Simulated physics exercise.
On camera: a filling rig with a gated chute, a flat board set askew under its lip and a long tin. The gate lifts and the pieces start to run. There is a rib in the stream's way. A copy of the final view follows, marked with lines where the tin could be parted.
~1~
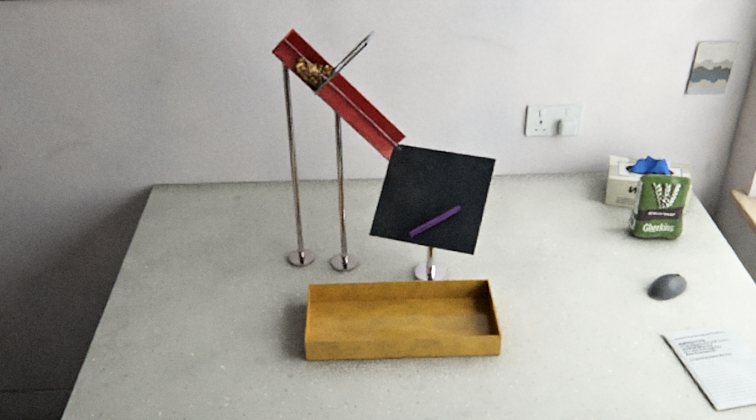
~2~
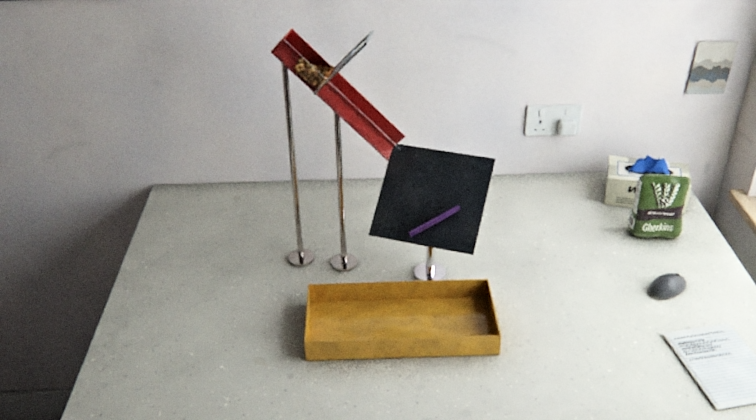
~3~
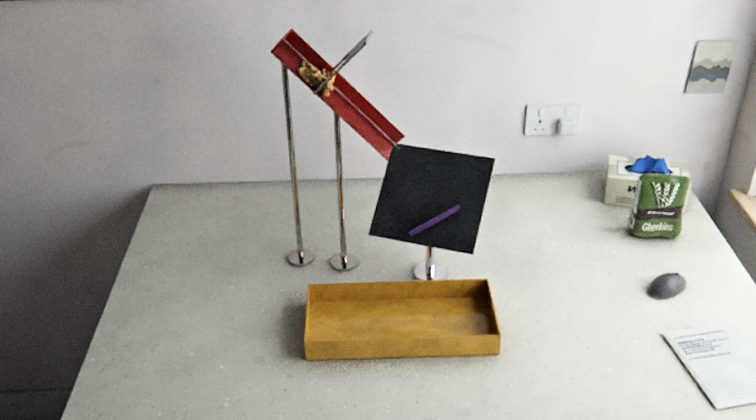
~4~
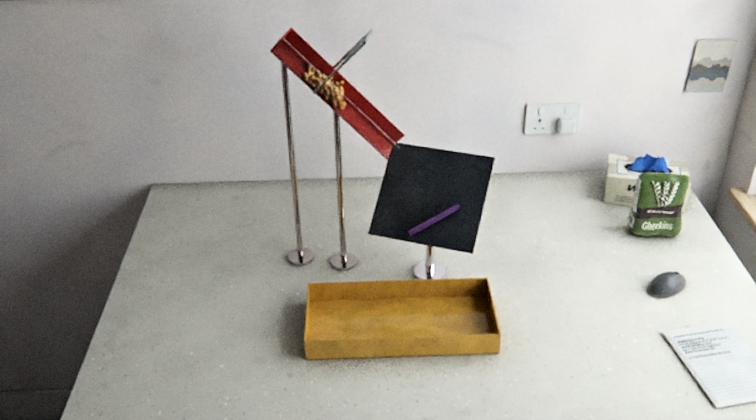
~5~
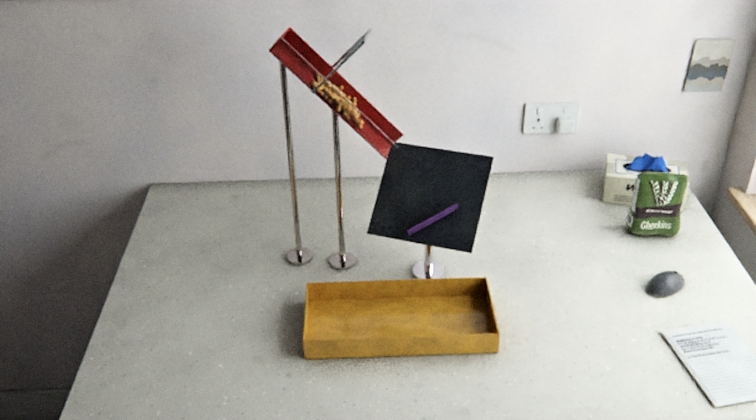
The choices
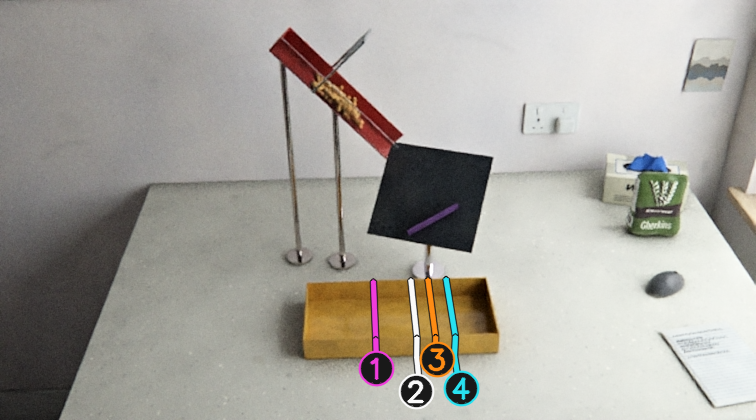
On a pale tabletop against a wall, a red chute on metal stands slopes down to the right toward a tilted black board with a purple rib, above an empty yellow tin. The gate lifts, and small golden pieces bunched behind it begin sliding, then stretch out down the chute.
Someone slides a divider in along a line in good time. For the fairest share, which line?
Go for 1.
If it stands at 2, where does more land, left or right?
Left.
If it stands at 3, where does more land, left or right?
The left side.
On the marked copy, line 1 crosses the front rim at (375, 338); line 2 crosses the front rim at (416, 337); line 3 crosses the front rim at (435, 336); line 4 crosses the front rim at (455, 335).
For line 1, of what is caught, about half on the left of the divider, about half on the right.
For line 2, of what is caught, nearly all on the left of the divider, a small part on the right.
For line 3, of what is caught, nearly all on the left of the divider, a small part on the right.
For line 4, of what is caught, nearly all on the left of the divider, a small part on the right.
